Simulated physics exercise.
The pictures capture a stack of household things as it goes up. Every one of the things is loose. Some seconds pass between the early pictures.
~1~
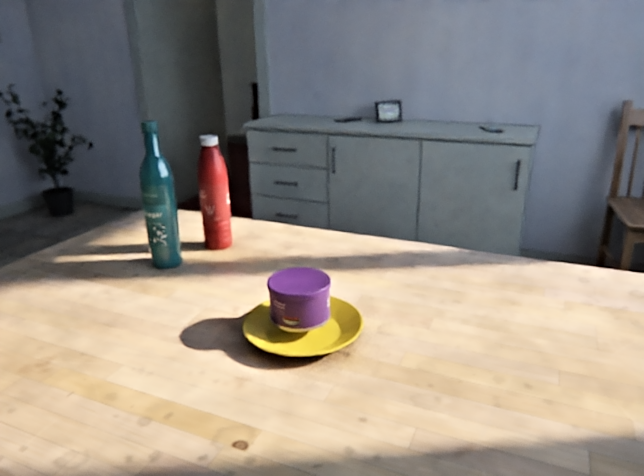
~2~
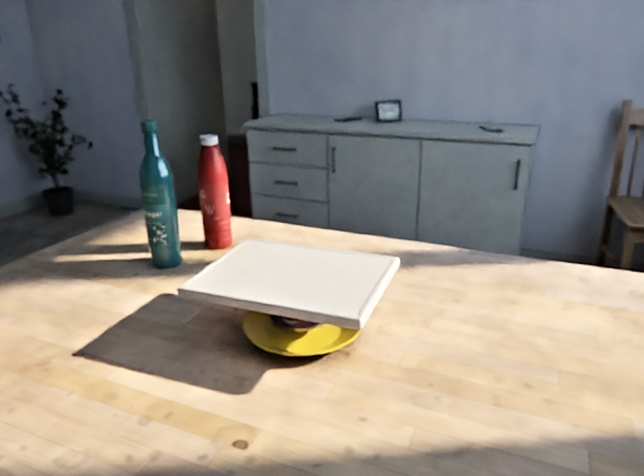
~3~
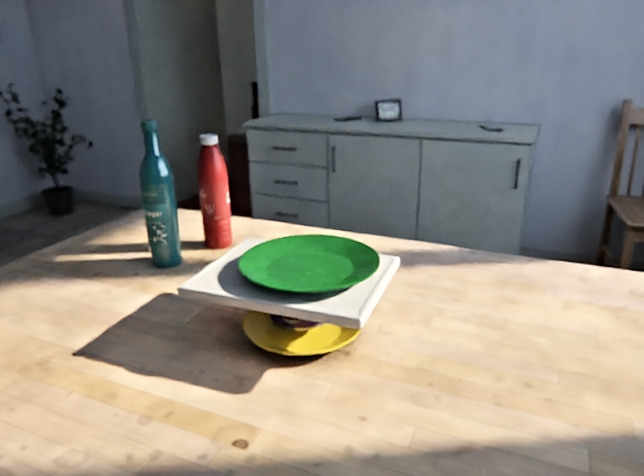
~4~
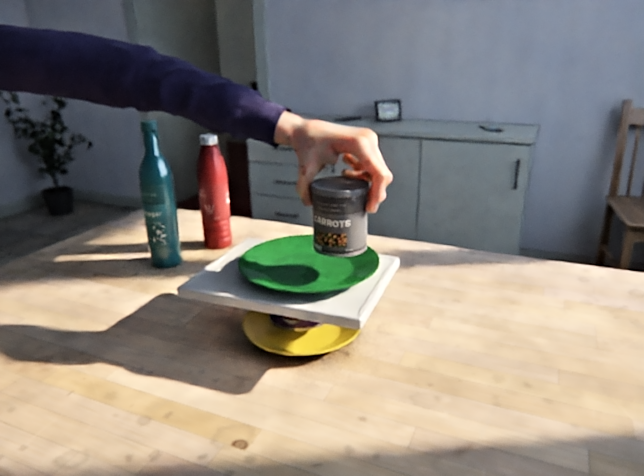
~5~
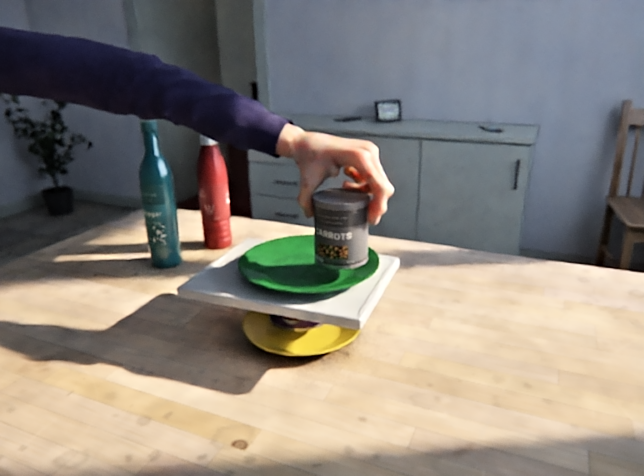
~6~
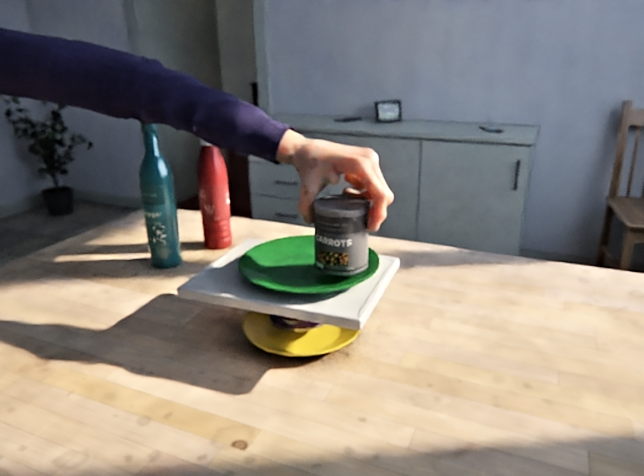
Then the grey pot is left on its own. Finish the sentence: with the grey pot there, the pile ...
The pile stands firm.
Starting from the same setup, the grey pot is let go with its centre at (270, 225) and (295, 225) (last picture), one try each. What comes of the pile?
First try: The pile stands firm; second try: It stands firm.
Then, 0.60 s after the last picture, nothing has stirred.
Then, 1.60 s after the last picture, grey pot resting near (342, 236).
At rest, all 7 in place. Seen from the same camera at the end, grey pot near (343, 236). The pile stays up.
